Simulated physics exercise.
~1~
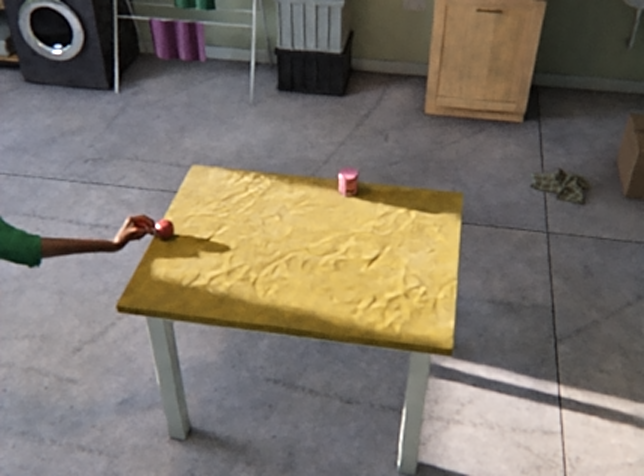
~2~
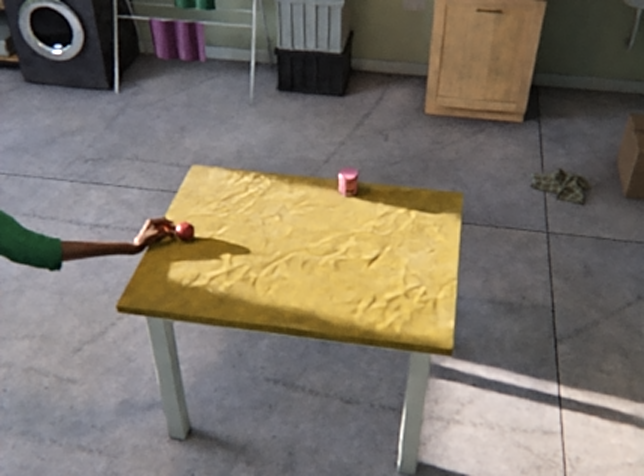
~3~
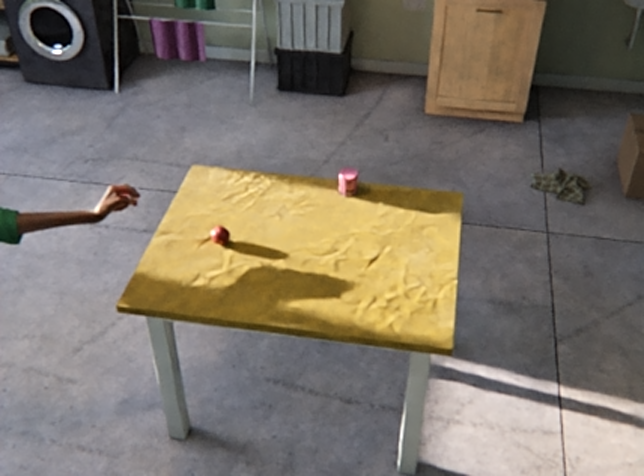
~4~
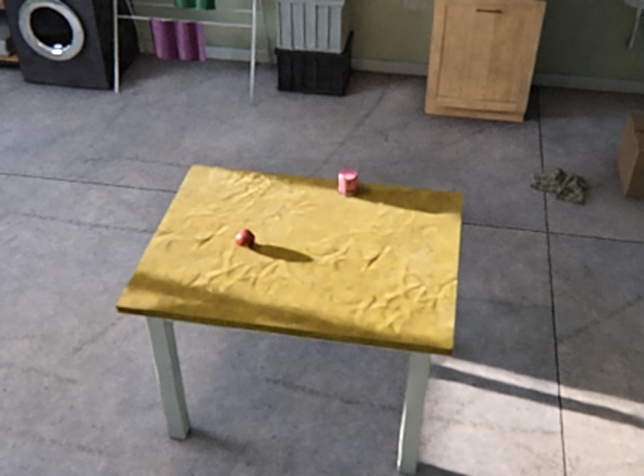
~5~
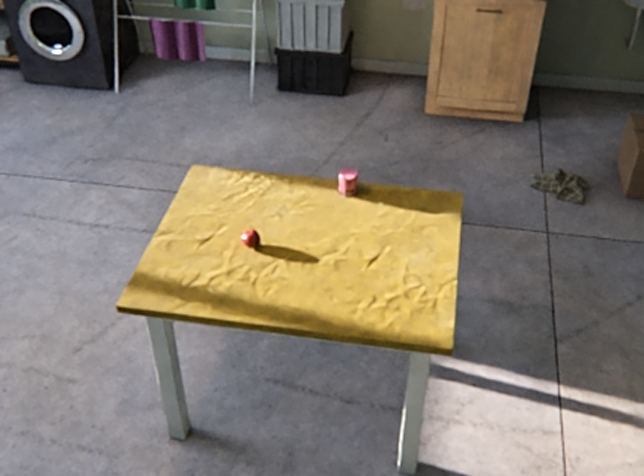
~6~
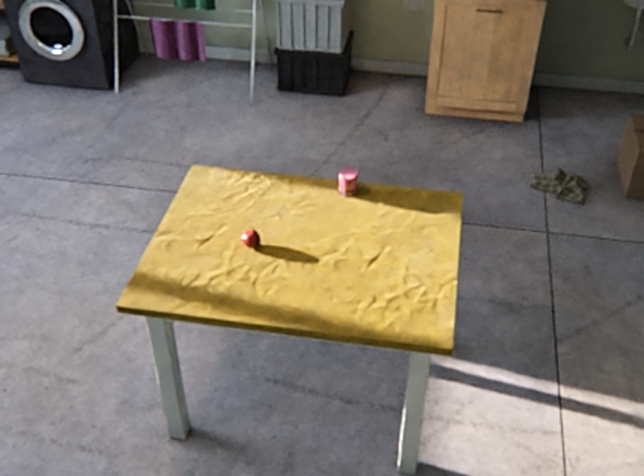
At the start, a hand reaching in from the left holds a small red apple near the left edge of a wrinkled yellow tabletop, while a pink tin stands near the far edge. The hand pushes the apple to the right across the surface. It then lets go and draws back to the left as the apple keeps moving on its own. With the hand gone from view, the apple travels a little farther and slows. It comes to rest left of the middle of the table, still on top, and the tin has not moved.
